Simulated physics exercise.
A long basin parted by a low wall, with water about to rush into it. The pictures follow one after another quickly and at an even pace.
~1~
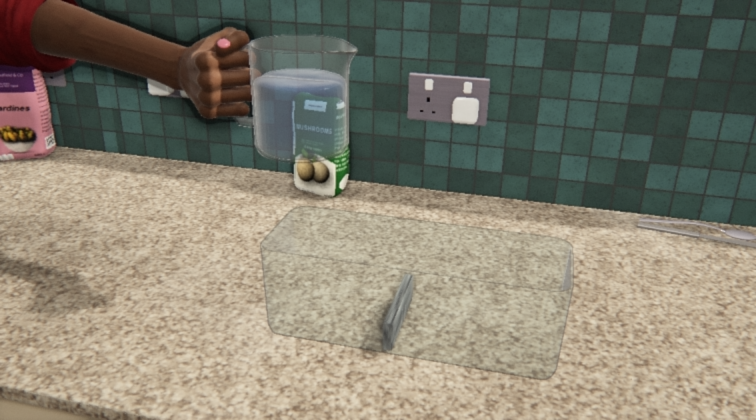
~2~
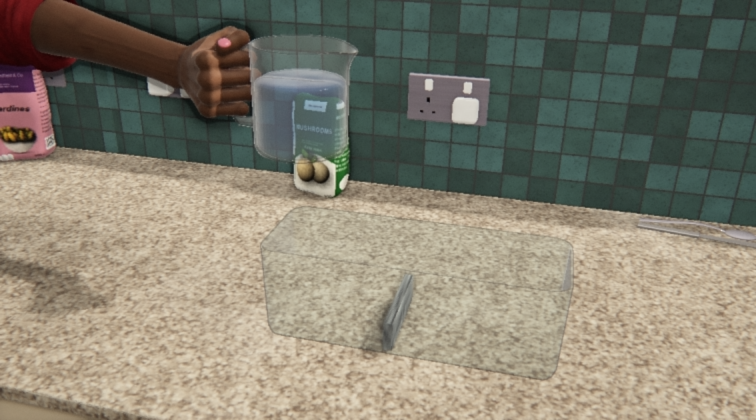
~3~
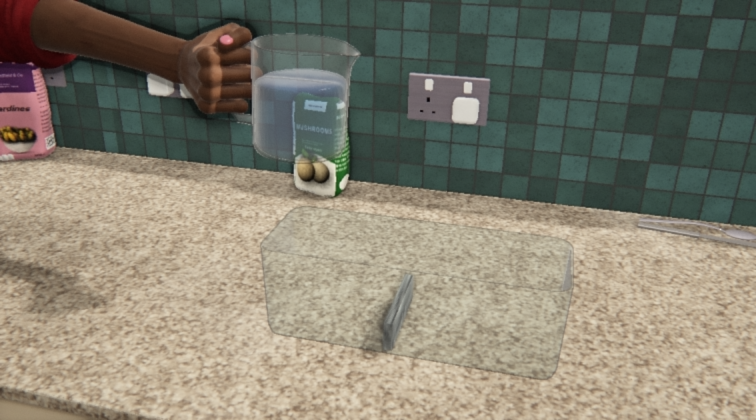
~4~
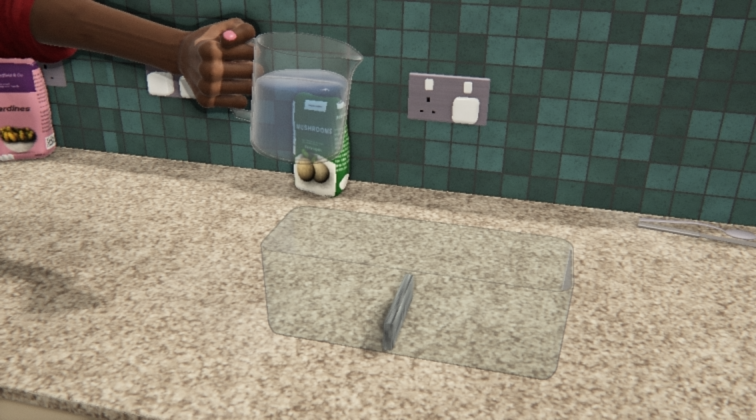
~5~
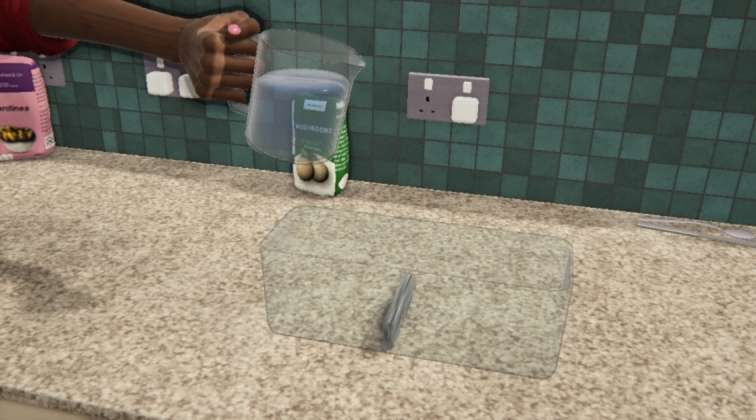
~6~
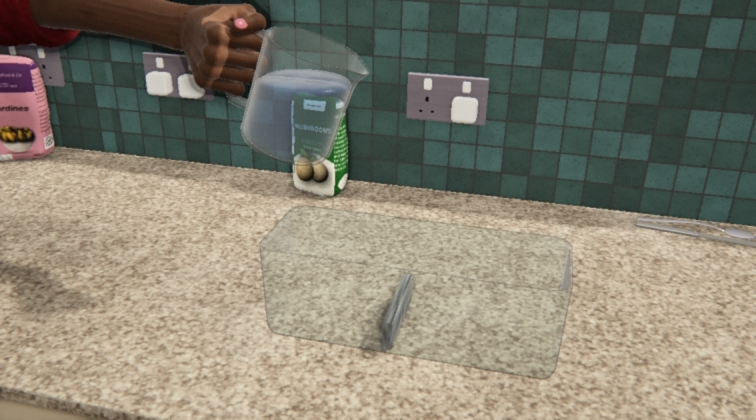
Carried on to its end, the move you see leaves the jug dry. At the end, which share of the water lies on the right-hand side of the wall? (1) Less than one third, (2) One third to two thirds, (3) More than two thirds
More than two thirds (3).
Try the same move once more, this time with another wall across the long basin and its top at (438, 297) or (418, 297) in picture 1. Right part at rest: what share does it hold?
First try around 5 percent; second try around 50 percent.
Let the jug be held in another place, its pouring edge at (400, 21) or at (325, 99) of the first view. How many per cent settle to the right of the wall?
You'd get 90 percent from the first and 15 percent from the second.
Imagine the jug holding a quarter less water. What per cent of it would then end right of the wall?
Roughly 80 in a hundred.
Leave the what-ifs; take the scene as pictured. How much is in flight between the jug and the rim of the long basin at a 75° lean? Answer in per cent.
15 %.
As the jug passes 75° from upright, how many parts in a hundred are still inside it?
It comes to 85 per cent or so.
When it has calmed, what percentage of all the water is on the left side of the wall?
Roughly 15 percent of it.
A moment on, the jug is tipped on its side and 84 per cent is still to pour, 0 is left of the wall and 1 right of it.
Next, the jug is tipped right over and 27 per cent is still to pour, 1 is left of the wall and 48 right of it.
Then the jug is tipped right over and 2 per cent is still to pour, 11 is left of the wall and 81 right of it.
Later the jug is tipped right over and 0 per cent is still to pour, 15 is left of the wall and 84 right of it.
At rest 16 per cent lies left of the wall, 83 right of it and 1 outside.
